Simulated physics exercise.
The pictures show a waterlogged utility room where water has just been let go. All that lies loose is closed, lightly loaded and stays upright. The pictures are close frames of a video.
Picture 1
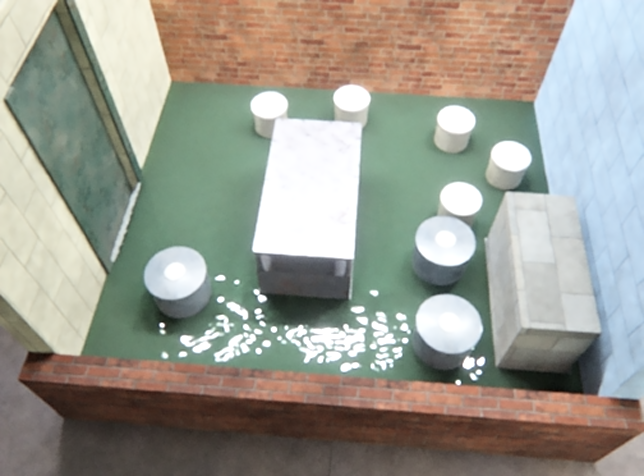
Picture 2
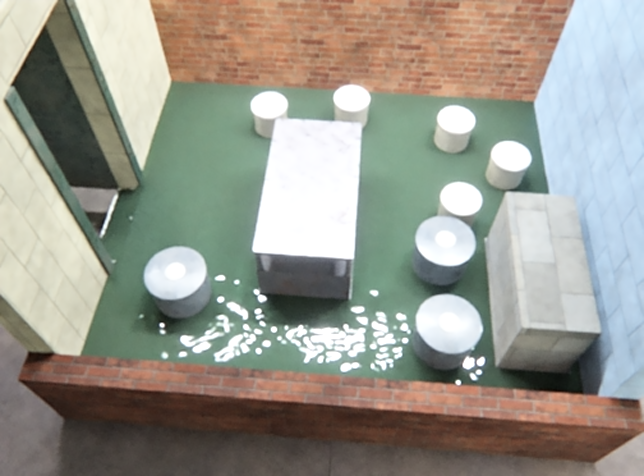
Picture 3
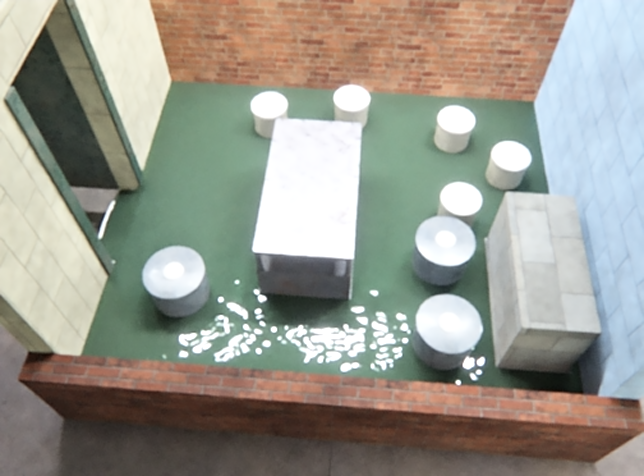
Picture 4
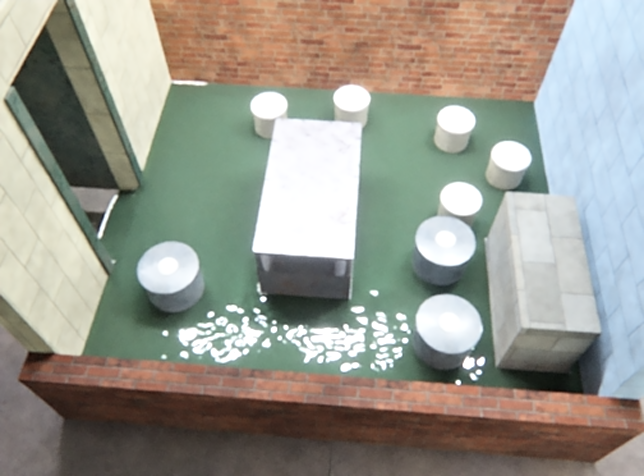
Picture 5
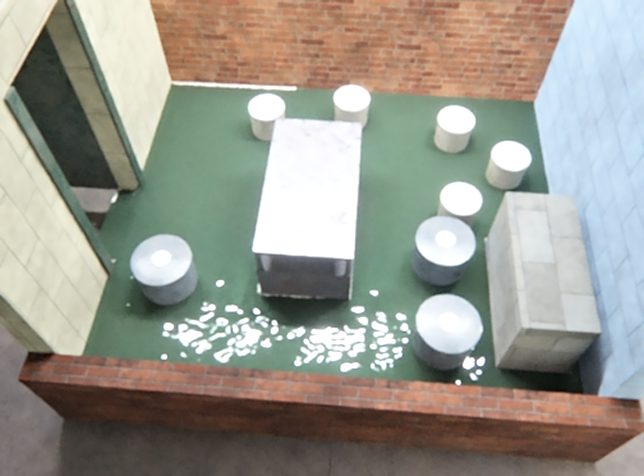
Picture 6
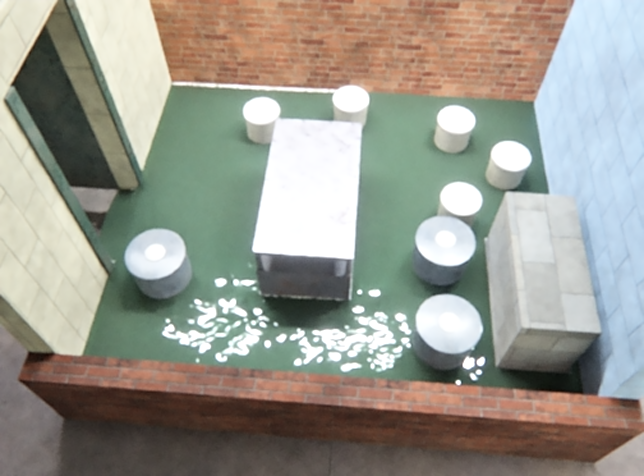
At the start, grey and white drums stand around a pale block on a green floor as the dark door at left swings open. White flecks then shift slightly near the front, the left grey drum slides a little up and left, and a white drum at the back edges left.
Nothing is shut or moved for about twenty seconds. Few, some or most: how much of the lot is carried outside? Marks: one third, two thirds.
It is from one to two thirds.
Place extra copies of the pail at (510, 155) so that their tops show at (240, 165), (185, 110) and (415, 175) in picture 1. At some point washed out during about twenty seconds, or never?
As listed: Yes, through, left behind.
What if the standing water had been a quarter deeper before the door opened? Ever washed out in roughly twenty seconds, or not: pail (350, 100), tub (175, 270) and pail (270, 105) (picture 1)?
As listed: Carried outside, yes, gone.
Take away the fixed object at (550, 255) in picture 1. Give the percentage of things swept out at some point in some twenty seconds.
About 40 per cent.
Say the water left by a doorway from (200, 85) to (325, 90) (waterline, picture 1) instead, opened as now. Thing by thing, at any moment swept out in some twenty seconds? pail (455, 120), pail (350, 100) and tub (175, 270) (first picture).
In turn: Washed out, through, through.
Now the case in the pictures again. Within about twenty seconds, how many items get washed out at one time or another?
That makes 3.
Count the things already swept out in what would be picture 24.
I count 2.
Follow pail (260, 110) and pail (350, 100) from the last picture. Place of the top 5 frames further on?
Near (222, 125) and (313, 98).
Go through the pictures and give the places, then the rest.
In the first frame, a tub at (175, 272), afloat; a pail at (269, 105), afloat; 0 of 8 have shifted.
In the second frame, a tub at (175, 272), afloat; a pail at (269, 105) floats; 0 of 8 have shifted.
In the third frame, a tub at (174, 272), afloat; a pail at (269, 105) floats; 0 of 8 have shifted.
In the fourth frame, a tub at (168, 267) floats, close to its start; a pail at (269, 105), afloat; 1 of 8 have shifted.
In the fifth frame, a tub at (161, 259) floats, close to its start; a pail at (266, 107), afloat, close to its start; 1 of 8 have shifted.
In the sixth frame, a tub at (155, 253) floats, close to its start; a pail at (262, 111) floats, close to its start; 2 of 8 have shifted.
A moment on, 1 of 8 are out; 7 afloat.
Next, 2 of 8 are out; 6 afloat.
Later, 3 of 8 are out; 5 afloat.
In the end, 3 of 8 are out; 5 afloat.
